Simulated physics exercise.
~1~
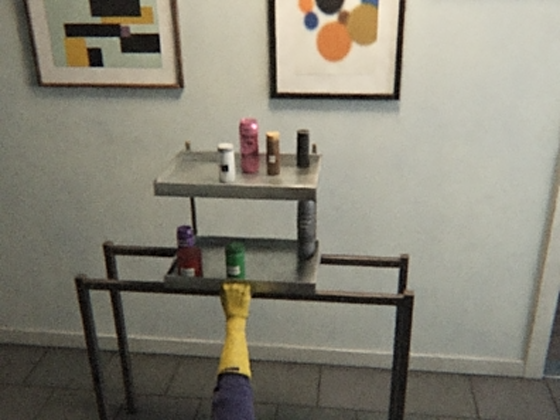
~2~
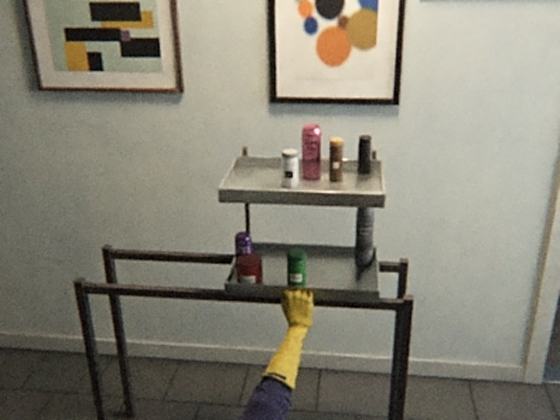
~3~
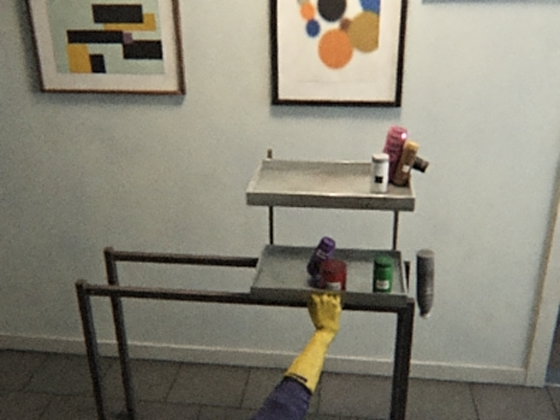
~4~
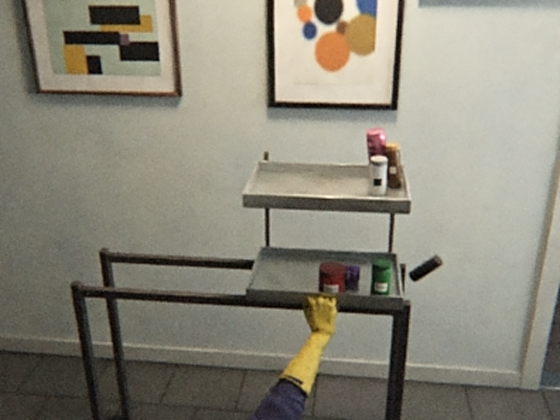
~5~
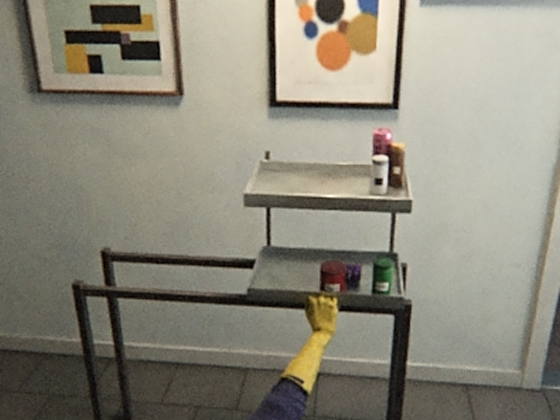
A two-level grey tray, seen from the front in a tiled room with artworks on a pale wall, slides right along dark metal rails with a yellow-gloved hand at its front edge. White, pink, brown and black containers stand on top, while a purple can, red jar, green jar and tall grey bottle stand below. The tray reaches the right end, and its load shifts right. The grey bottle goes over the edge upside down, and the black shaker tips and drops after it. The purple can leans, then falls onto its side. The tray rests there, the other containers still upright.
